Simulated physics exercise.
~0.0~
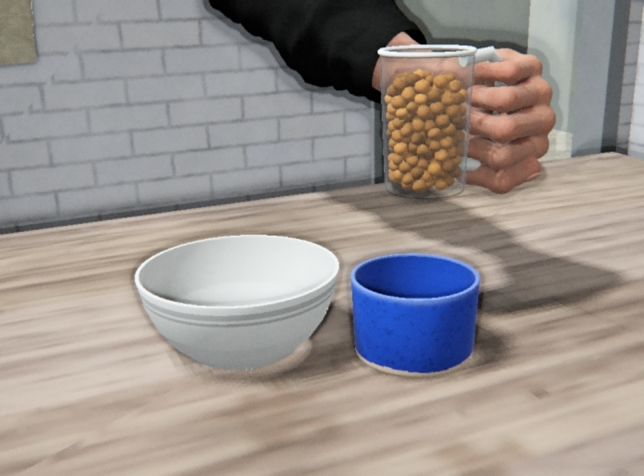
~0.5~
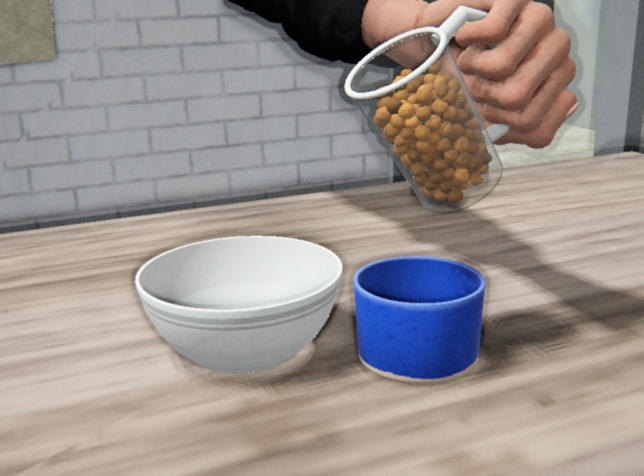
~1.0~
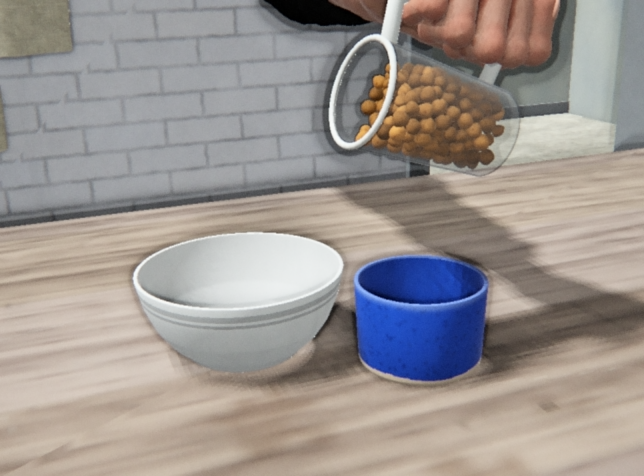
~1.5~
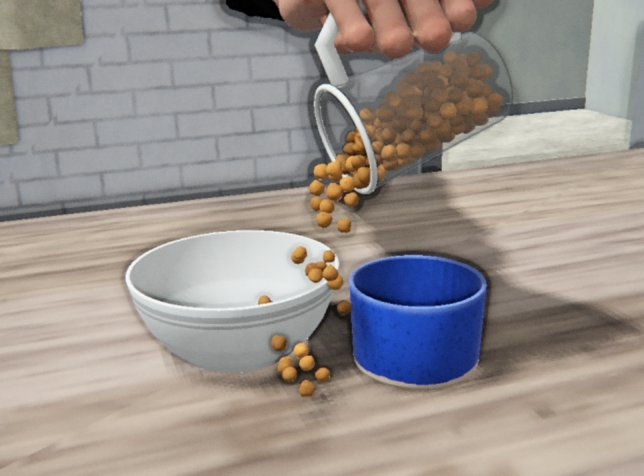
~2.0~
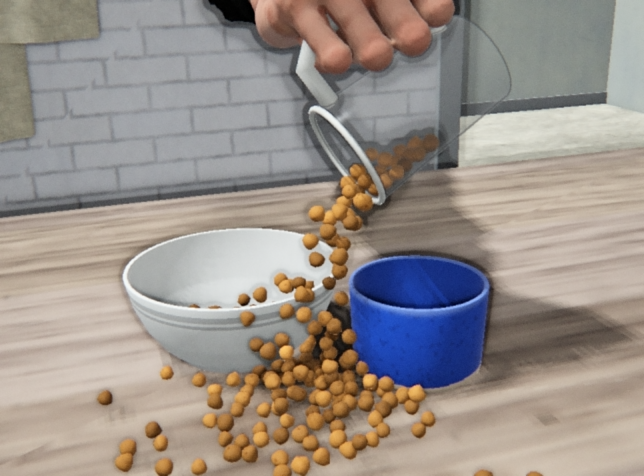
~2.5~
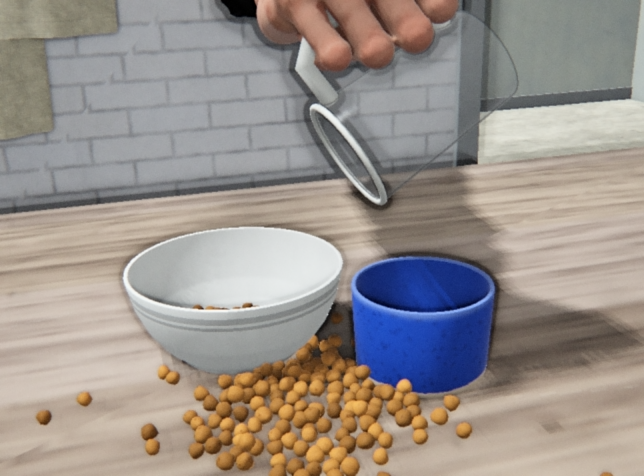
On a wooden tabletop, a hand tips a clear cup of roasted chickpeas above a white bowl and a blue dish, pouring until the cup is empty; most spill onto the table in front, some land in the white bowl, and the blue dish receives none.
